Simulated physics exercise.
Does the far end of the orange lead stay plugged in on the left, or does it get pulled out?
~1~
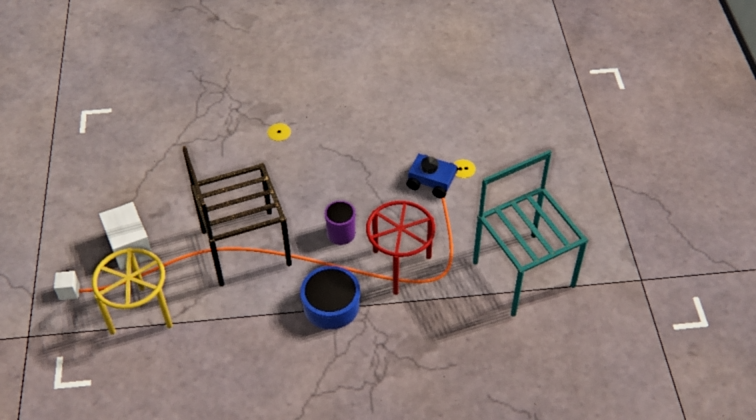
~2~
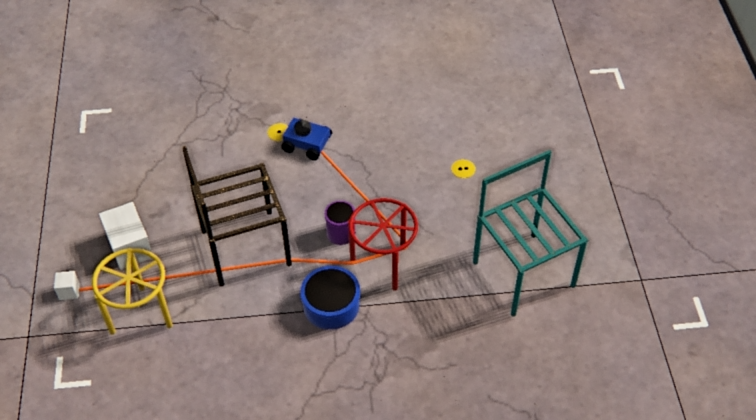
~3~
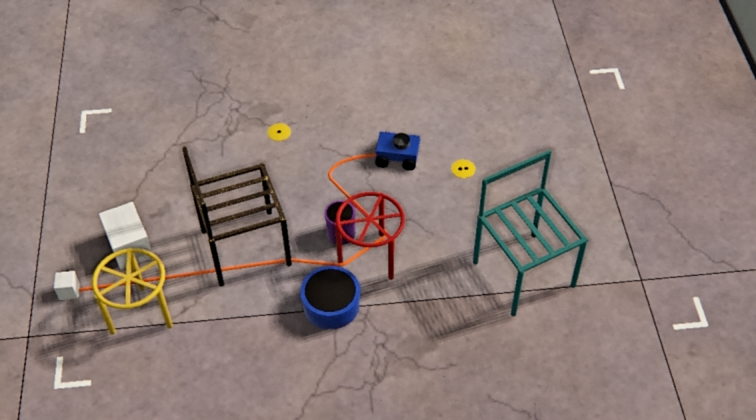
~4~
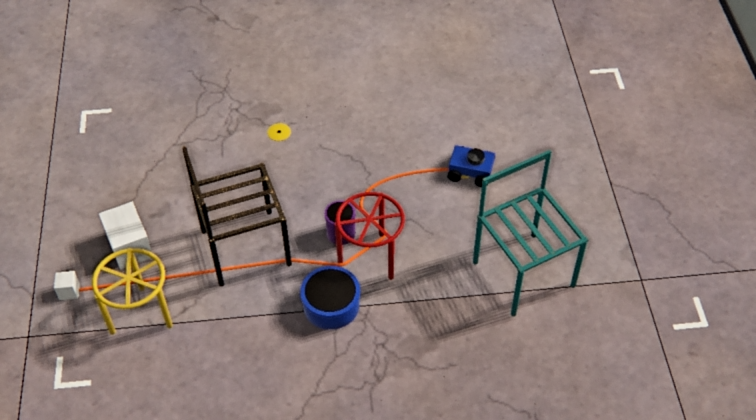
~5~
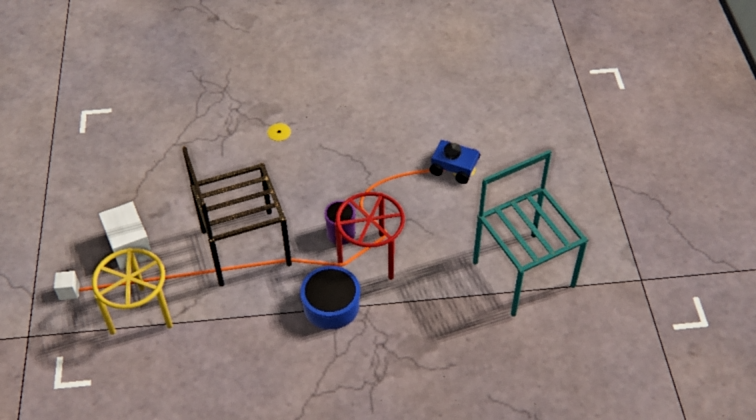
It stays plugged in, and the lead still runs to the left past the yellow stool at the end.
We see a blue cart towing an orange lead among chairs, stools and pots, heading left to one yellow mark as the lead drags the red stool left, then returning right and stopping near the other mark, the lead slack and the stool still standing.
